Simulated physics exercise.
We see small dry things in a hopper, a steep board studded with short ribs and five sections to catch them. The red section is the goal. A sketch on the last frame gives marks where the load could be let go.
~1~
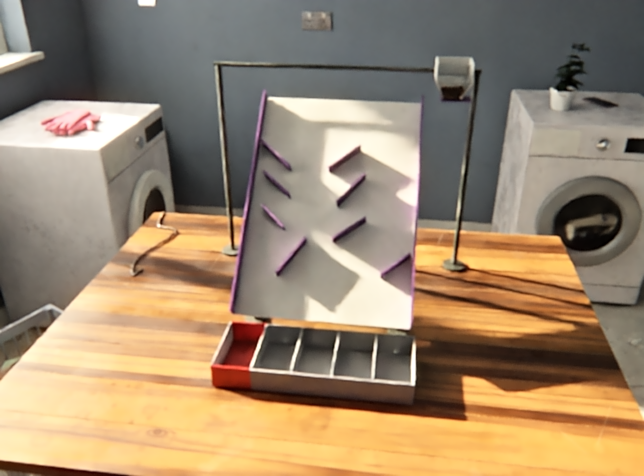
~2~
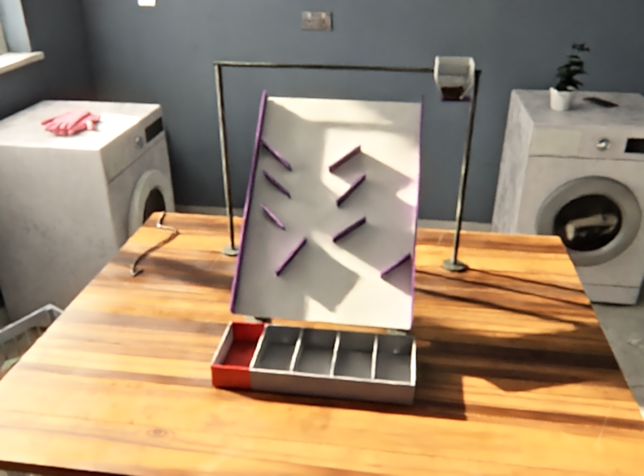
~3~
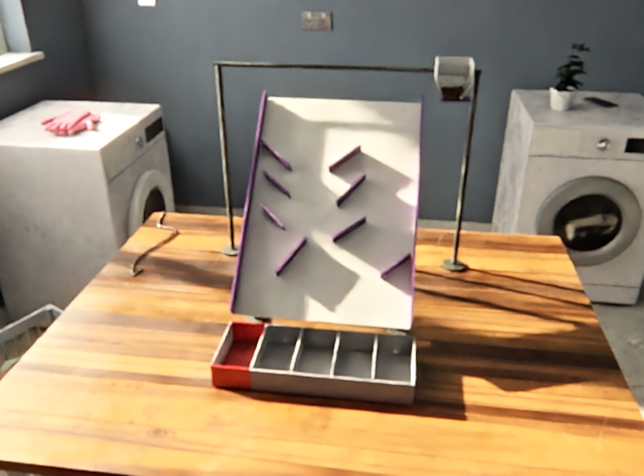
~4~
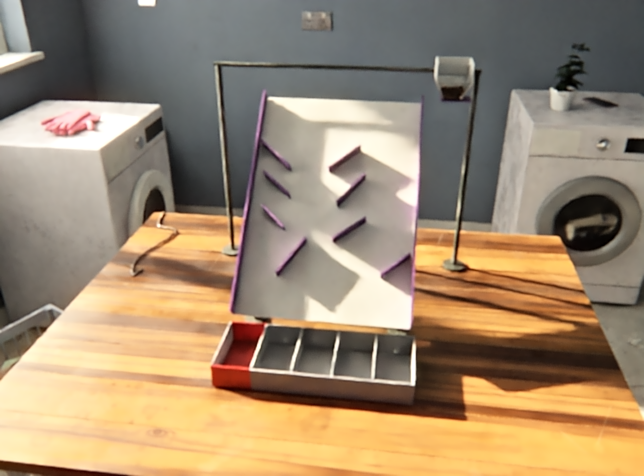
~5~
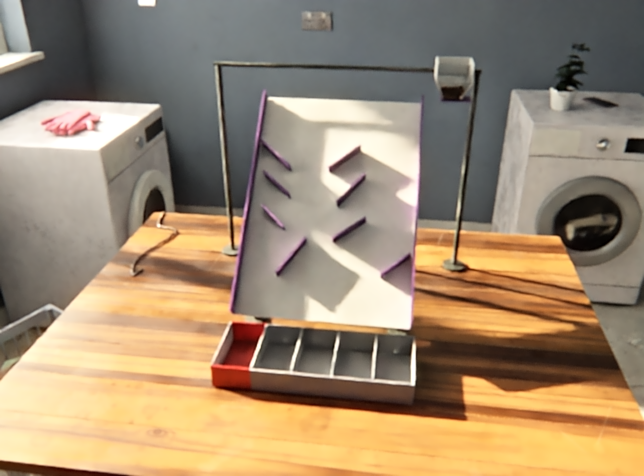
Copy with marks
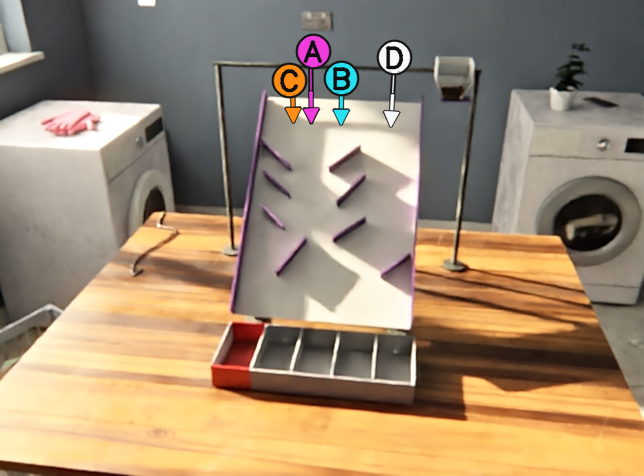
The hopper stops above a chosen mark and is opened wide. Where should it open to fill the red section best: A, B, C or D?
Take B.
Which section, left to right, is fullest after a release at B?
The first.
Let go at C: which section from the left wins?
The third from the left.
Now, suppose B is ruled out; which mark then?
A.
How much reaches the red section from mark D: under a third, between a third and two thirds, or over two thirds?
Under a third.
On the marked copy, mark A meets the board at (311, 117); mark B meets the board at (341, 119); mark C meets the board at (293, 117); mark D meets the board at (391, 121).
With A, about half in the red section, about a third in other sections, a small part outside the box.
With B, nearly all in the red section, a small part in other sections, a stray few outside the box.
With C, about a quarter in the red section, about two thirds in other sections, a stray few outside the box.
With D, a small part in the red section, nearly all in other sections, a stray few outside the box.
